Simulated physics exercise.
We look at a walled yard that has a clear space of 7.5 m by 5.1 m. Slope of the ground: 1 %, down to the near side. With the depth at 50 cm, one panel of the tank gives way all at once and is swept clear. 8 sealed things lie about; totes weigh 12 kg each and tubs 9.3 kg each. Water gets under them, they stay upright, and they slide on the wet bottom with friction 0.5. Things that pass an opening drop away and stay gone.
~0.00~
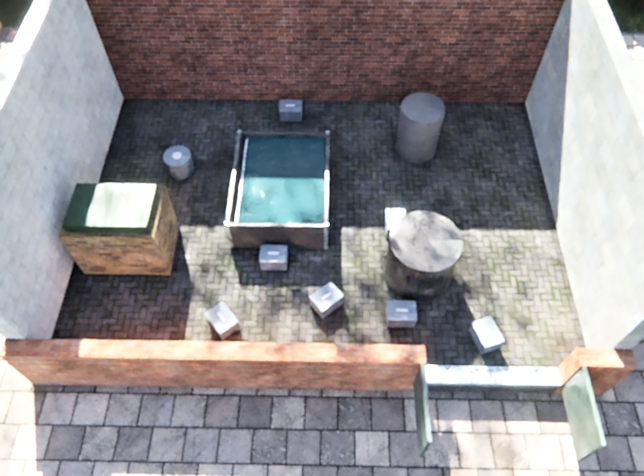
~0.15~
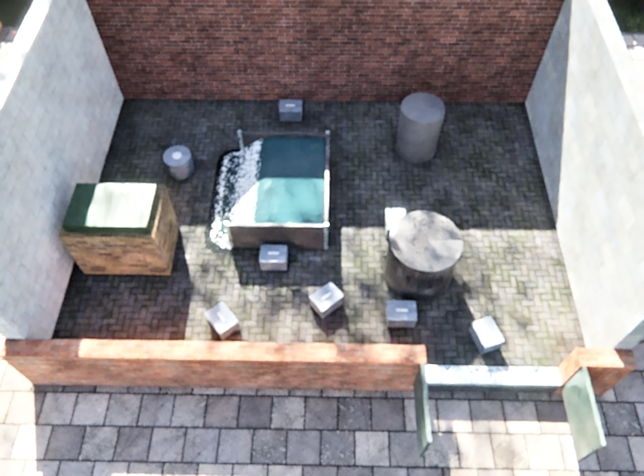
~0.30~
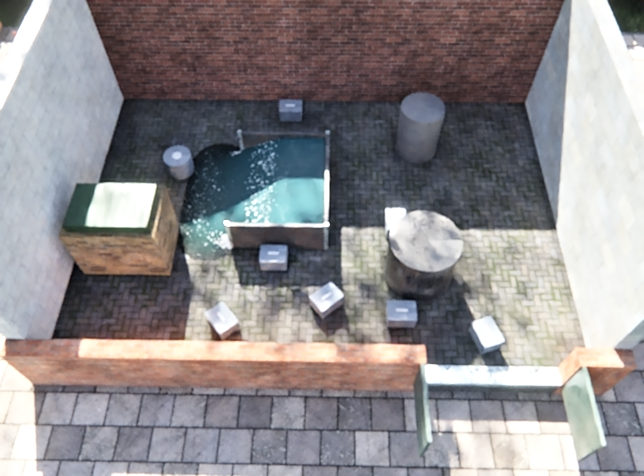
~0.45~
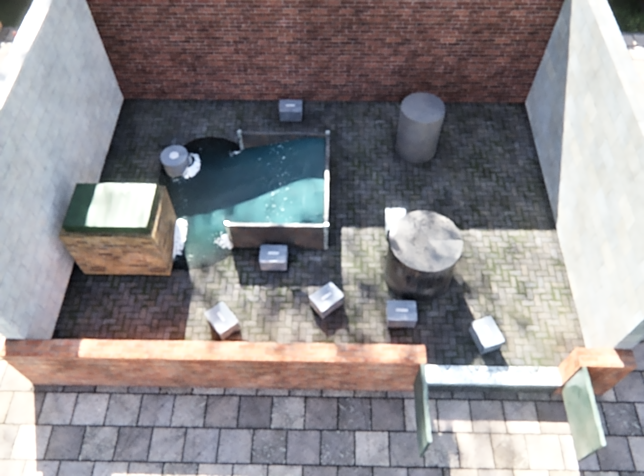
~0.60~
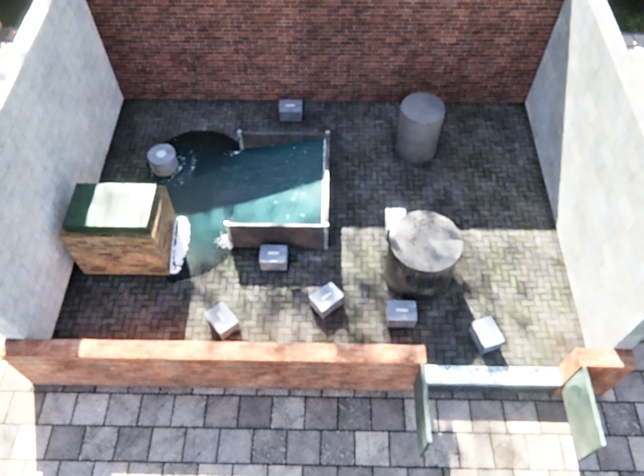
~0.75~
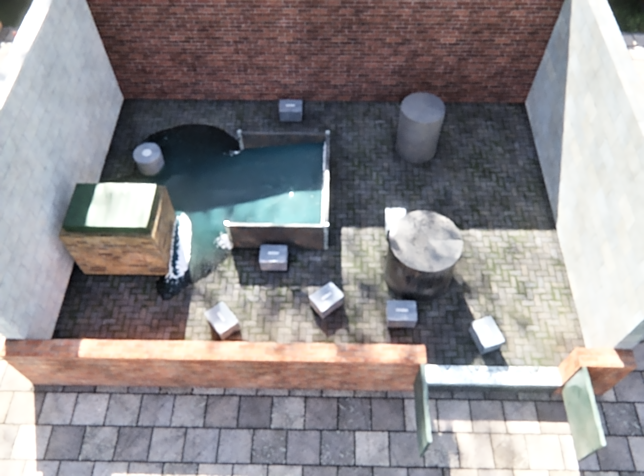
A rectangular tank of teal water stands in a walled, brick-paved yard, seen from high above by a camera that stays still. A wood-sided box with a green-rimmed top sits at left, small grey tubs and blocks are scattered about, and two grey cylinders stand at right. The tank's left side gives way, foaming water spreads leftward around the box, and the small round tub slides left.
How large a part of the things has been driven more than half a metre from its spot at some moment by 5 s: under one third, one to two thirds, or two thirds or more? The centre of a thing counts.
It will be a small part, under one third.
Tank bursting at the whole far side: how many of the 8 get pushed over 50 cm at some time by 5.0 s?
Then 1 of them would.
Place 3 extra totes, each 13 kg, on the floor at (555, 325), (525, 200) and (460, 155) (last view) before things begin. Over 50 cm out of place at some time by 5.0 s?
In the order asked: Below the mark; below the mark; below the mark.
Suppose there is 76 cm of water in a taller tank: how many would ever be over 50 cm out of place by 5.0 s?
Count under that change: 3.
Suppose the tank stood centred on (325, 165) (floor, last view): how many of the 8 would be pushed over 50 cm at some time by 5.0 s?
So the tally would be 1.
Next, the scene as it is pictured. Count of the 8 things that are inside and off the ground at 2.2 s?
At that moment it comes to 1.
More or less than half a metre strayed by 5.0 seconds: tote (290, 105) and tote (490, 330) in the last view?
The first one is overshooting and the second one is undershooting.
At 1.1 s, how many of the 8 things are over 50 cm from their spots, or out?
Result: 1.
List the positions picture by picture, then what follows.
A tub at (177, 156), on the bottom; a tote at (396, 219), on the bottom; water covers 2.5 m2; 0 of 8 have shifted, in the first picture.
A tub at (177, 156) rests on the ground; a tote at (396, 219), on the bottom; water covers 3.4 m2; 0 of 8 have shifted, in the second picture.
A tub at (177, 156), on the bottom; a tote at (396, 219), on the bottom; 4.4 m2 under water; 0 of 8 have shifted, in the third picture.
A tub at (174, 155), on the bottom, 5 cm from its start; a tote at (396, 219), on the bottom; water covers 5.2 m2; 0 of 8 have shifted, in the fourth picture.
A tub at (161, 154), on the bottom, 26 cm from its start; a tote at (396, 219), on the bottom; 6.2 m2 under water; 1 of 8 have shifted, in the fifth picture.
A tub at (147, 153) rests on the ground, 51 cm from its start; a tote at (396, 219), on the bottom; 7.2 m2 under water; 1 of 8 have shifted, in the sixth picture.
After 1.1 s 1 of 8 are over 50 cm from their spots; 0 afloat.
After 2.2 s 1 of 8 are over 50 cm from their spots; 1 afloat.
After 3.5 s 1 of 8 are over 50 cm from their spots; 1 afloat.
After 5.0 s 2 of 8 are over 50 cm from their spots, and 2 have been at some point; 1 afloat.
